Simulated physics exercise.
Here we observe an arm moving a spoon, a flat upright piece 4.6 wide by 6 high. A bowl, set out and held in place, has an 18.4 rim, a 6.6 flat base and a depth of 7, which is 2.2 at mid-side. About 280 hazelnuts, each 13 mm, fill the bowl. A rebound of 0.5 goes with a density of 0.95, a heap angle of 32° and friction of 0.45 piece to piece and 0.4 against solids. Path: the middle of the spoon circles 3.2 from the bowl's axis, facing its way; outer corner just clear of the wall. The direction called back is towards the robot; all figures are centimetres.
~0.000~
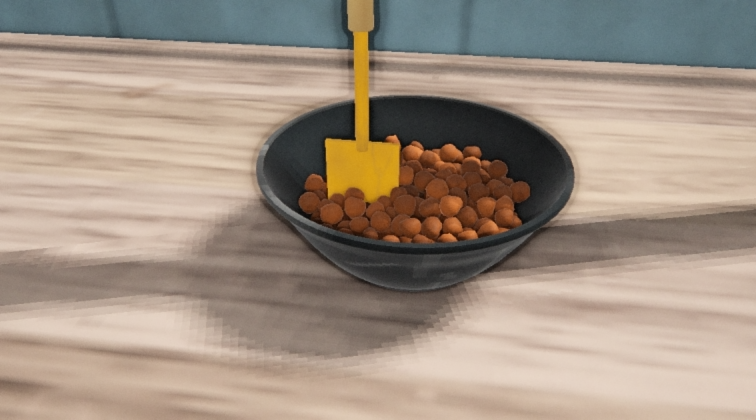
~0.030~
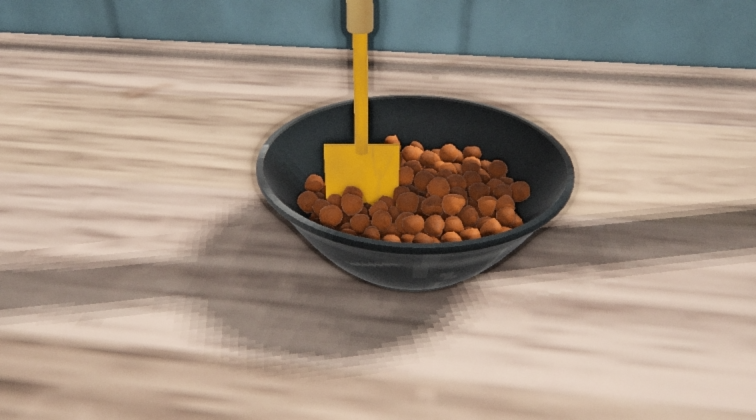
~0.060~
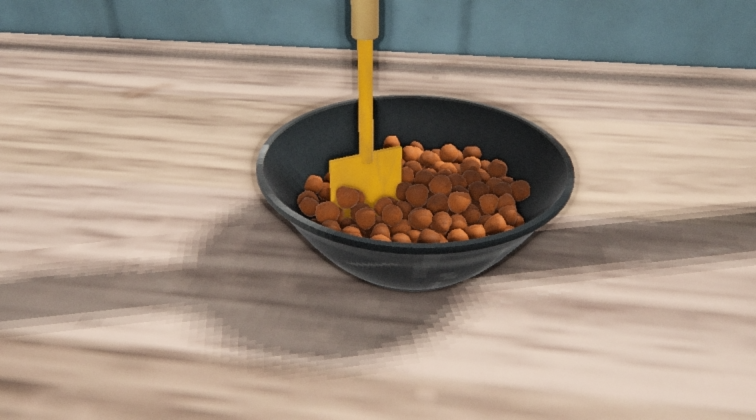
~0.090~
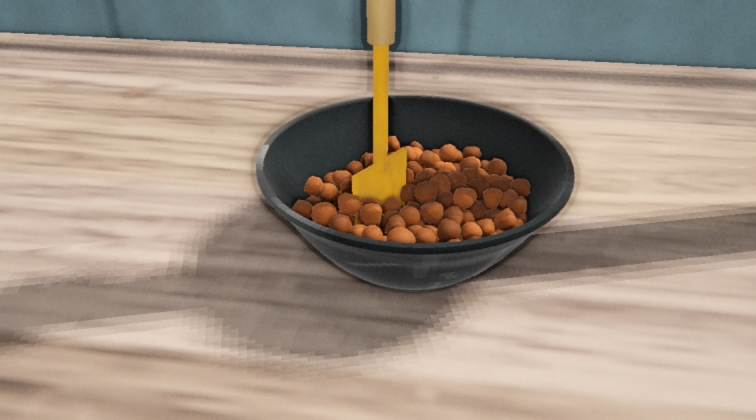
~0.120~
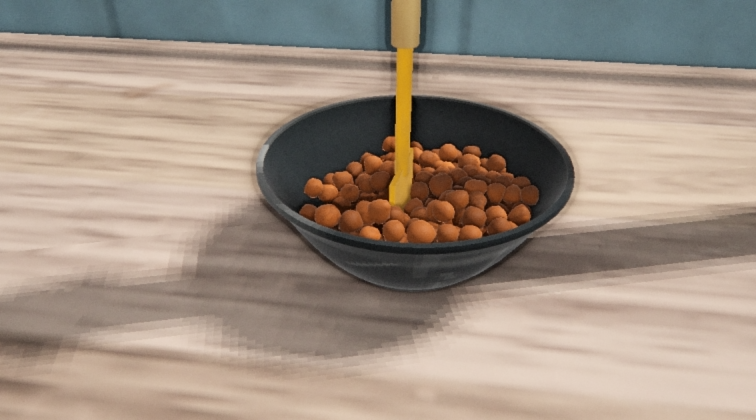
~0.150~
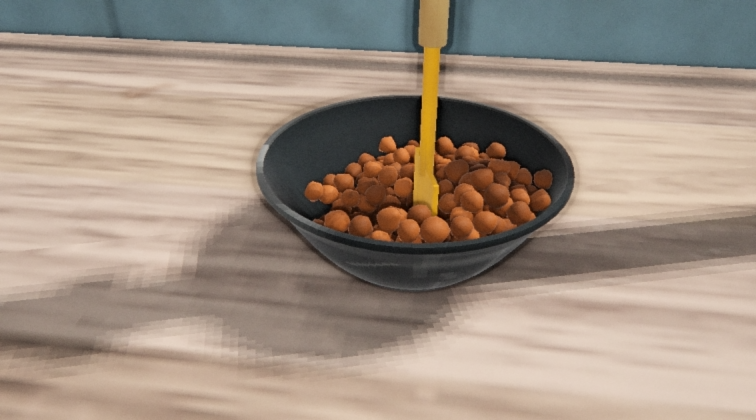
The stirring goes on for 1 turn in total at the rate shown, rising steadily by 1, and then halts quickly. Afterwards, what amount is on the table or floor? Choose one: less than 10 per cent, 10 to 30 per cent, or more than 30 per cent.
The share is 10 to 30 per cent.
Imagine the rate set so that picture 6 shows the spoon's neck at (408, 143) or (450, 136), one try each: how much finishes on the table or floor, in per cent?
Near 10 in a hundred for the first and near 30 in a hundred for the second.
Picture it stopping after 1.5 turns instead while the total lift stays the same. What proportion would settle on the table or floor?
I'd expect around 25 per cent.
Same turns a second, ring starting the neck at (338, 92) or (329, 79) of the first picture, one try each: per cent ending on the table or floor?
About 20 and 15 per cent.
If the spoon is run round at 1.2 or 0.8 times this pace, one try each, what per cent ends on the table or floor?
25 % and 5 %.
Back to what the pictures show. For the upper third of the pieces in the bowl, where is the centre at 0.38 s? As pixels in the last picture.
Centre, approx.: (378, 131).
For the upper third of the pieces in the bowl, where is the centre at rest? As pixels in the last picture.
I'd say close to (351, 200).
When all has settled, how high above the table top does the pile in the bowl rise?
6.5 cm, give or take.
After 0.26 s, 202° round, highest piece 10 above the table; 261 in the bowl, 2 on the table or floor, 13 in flight or on the tool.
After 0.38 s, 296° round, highest piece 9 above the table; 241 in the bowl, 19 on the table or floor, 16 in flight or on the tool.
After 0.63 s, 0° round, highest piece 7 above the table; 231 in the bowl, 44 on the table or floor, 1 in flight or on the tool.
After 1.33 s, 0° round, highest piece 6 above the table; 231 in the bowl, 45 on the table or floor.
In the end, 231 in the bowl, 45 on the table or floor. That is 16 % on the table or floor.
